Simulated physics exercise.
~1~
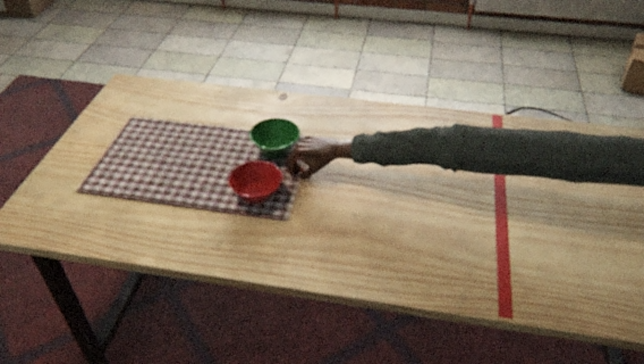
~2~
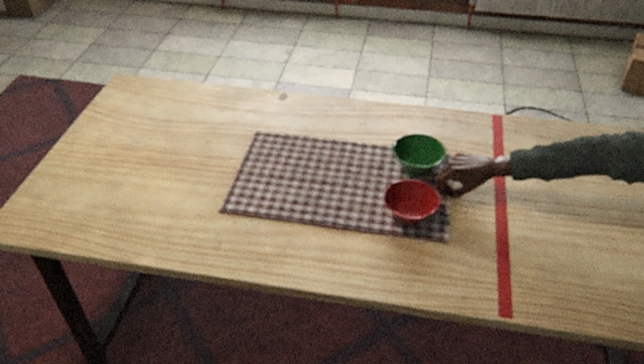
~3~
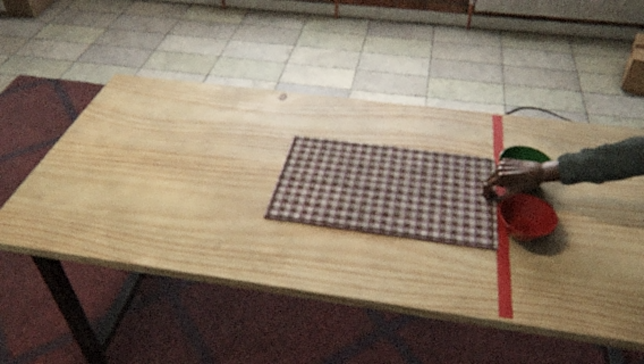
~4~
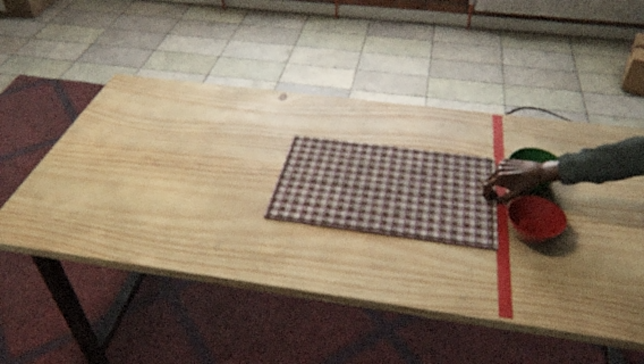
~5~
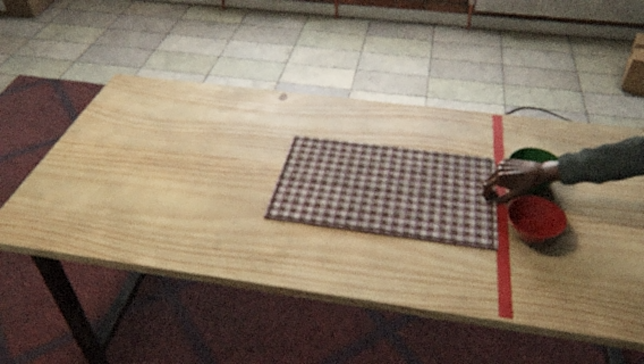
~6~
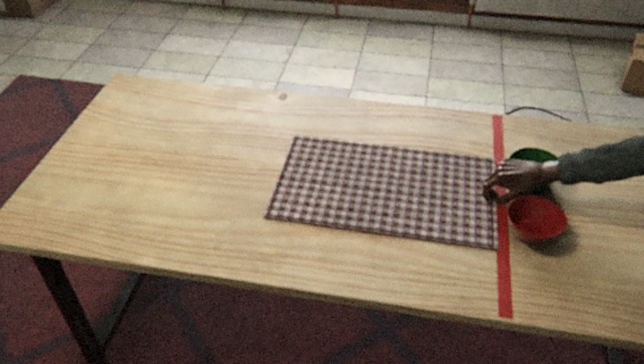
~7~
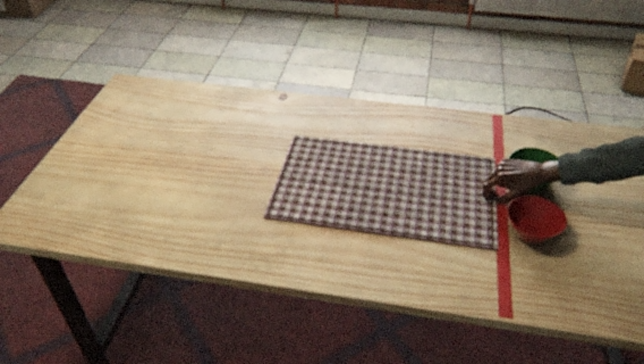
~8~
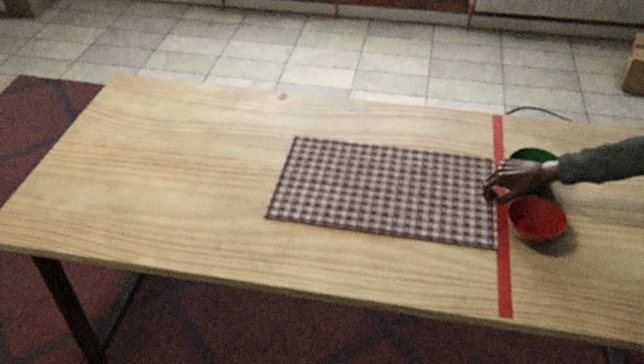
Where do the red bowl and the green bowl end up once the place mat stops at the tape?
Both bowls end up off the mat, on the table just beyond its front edge. The red bowl shoots off the front and the green bowl also slides clear of the cloth.
